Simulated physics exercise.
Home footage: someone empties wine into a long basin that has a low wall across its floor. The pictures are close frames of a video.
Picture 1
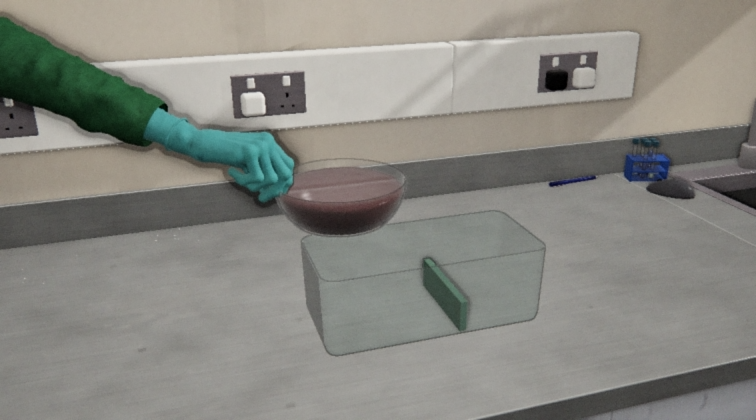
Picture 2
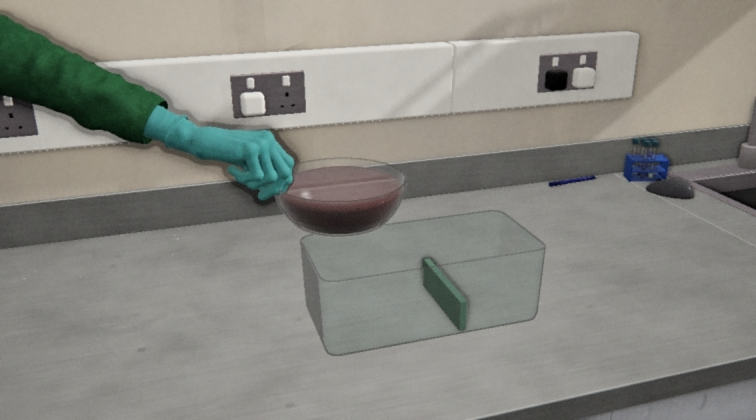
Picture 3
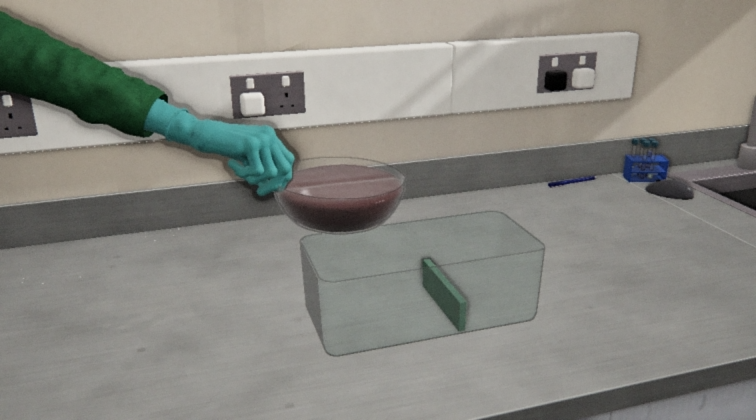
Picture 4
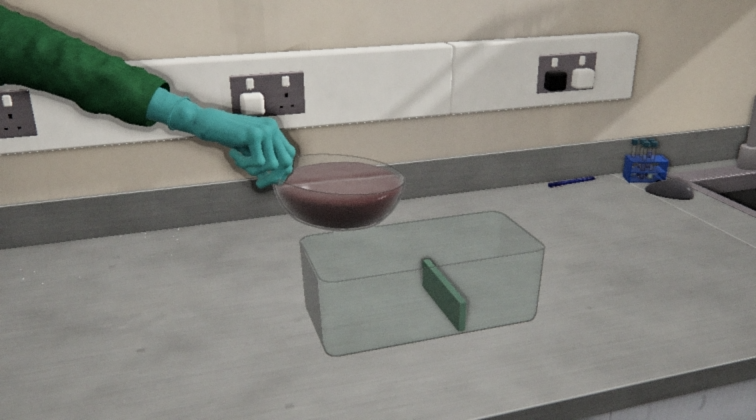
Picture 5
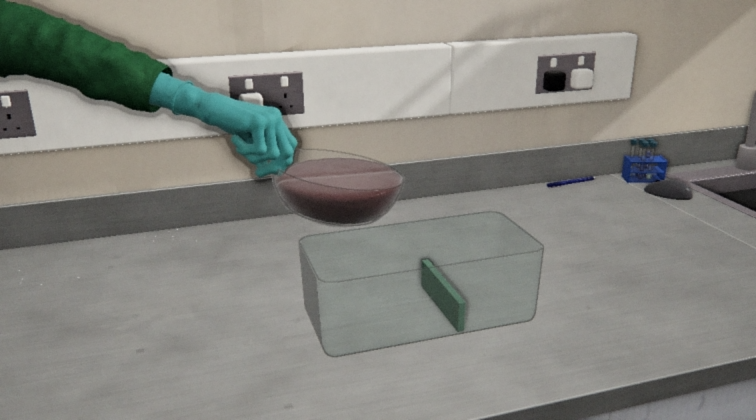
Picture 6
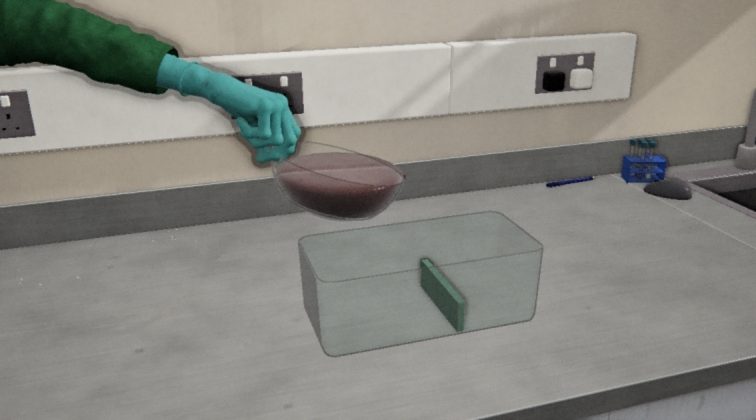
A teal-gloved hand in a green sleeve held a glass bowl of dark red wine above a long, clear basin with a low green wall inside, then gradually tilted the bowl to the right.
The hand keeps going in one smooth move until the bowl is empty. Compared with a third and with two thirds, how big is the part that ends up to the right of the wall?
It is bigger than two thirds.
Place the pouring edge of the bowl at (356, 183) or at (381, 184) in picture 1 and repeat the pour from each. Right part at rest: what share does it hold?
Close to 25 in a hundred, then close to 65 in a hundred.
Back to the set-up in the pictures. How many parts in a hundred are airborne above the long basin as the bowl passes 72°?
Roughly 45 %.
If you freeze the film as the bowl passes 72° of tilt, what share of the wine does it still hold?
It keeps around 30 per cent at that angle.
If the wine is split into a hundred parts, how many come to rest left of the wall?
I'd say close to 20 per cent.
A moment on, the tilt is 72° and 29 per cent is still to pour, 5 is left of the wall and 22 right of it.
Next, the tilt is 106° and 0 per cent is still to pour, 10 is left of the wall and 83 right of it.
Then the tilt is 112° and 0 per cent is still to pour, 16 is left of the wall and 83 right of it.
Later the tilt is 112° and 0 per cent is still to pour, 18 is left of the wall and 81 right of it.
Finally, 18 per cent lies left of the wall, 81 right of it and 1 outside.
